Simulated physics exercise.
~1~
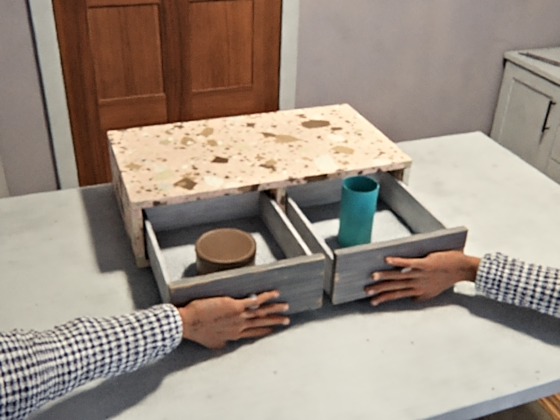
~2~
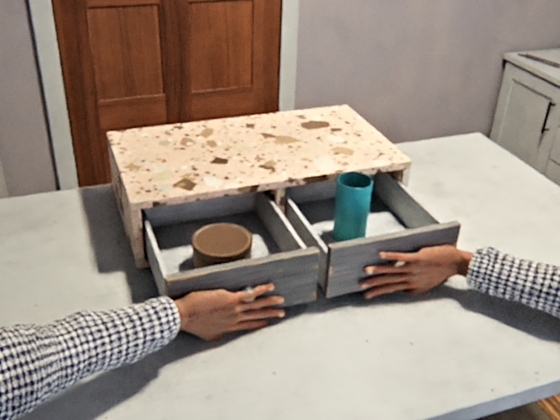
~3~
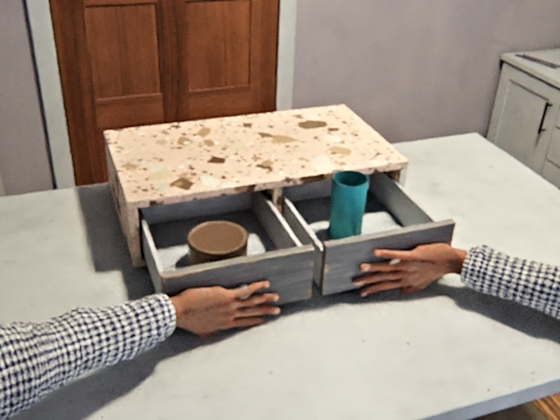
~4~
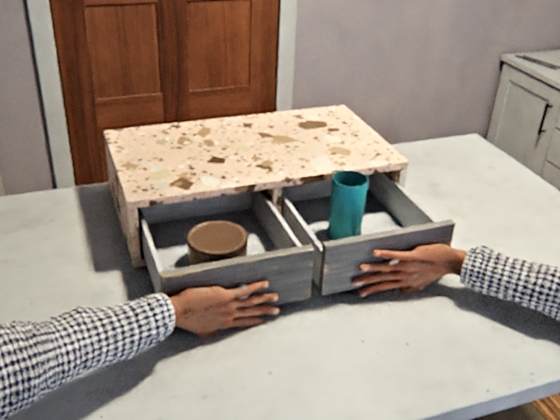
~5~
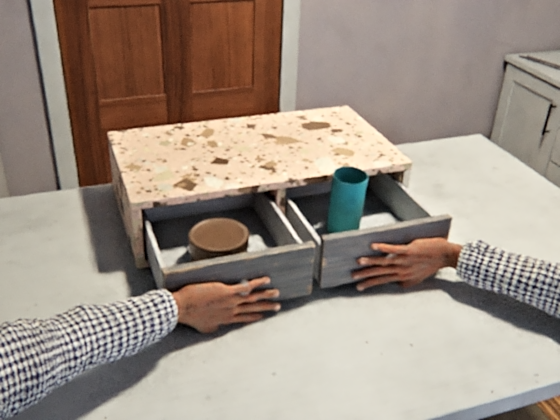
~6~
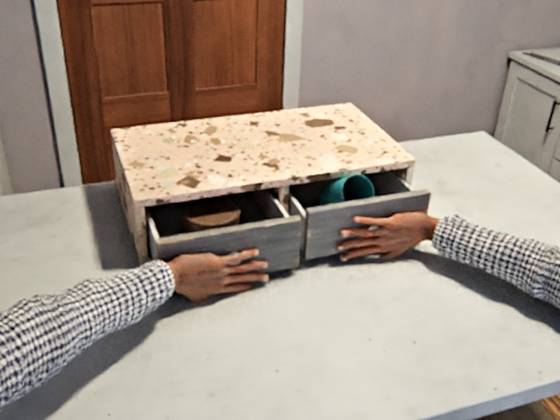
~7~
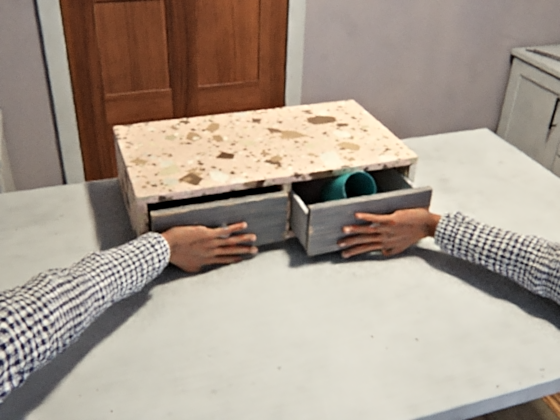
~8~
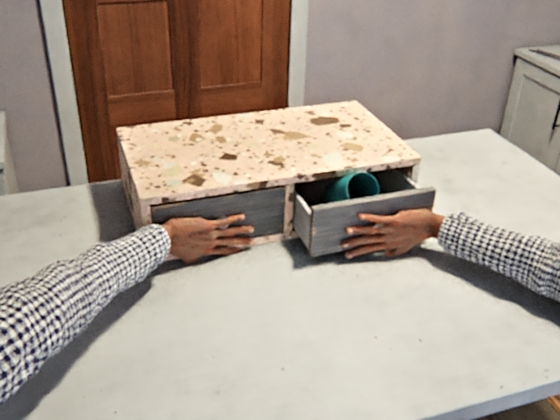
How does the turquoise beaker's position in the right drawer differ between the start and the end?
At the start the turquoise beaker stands upright in the right drawer. By the end it is leaning over in the drawer, which is still ajar.
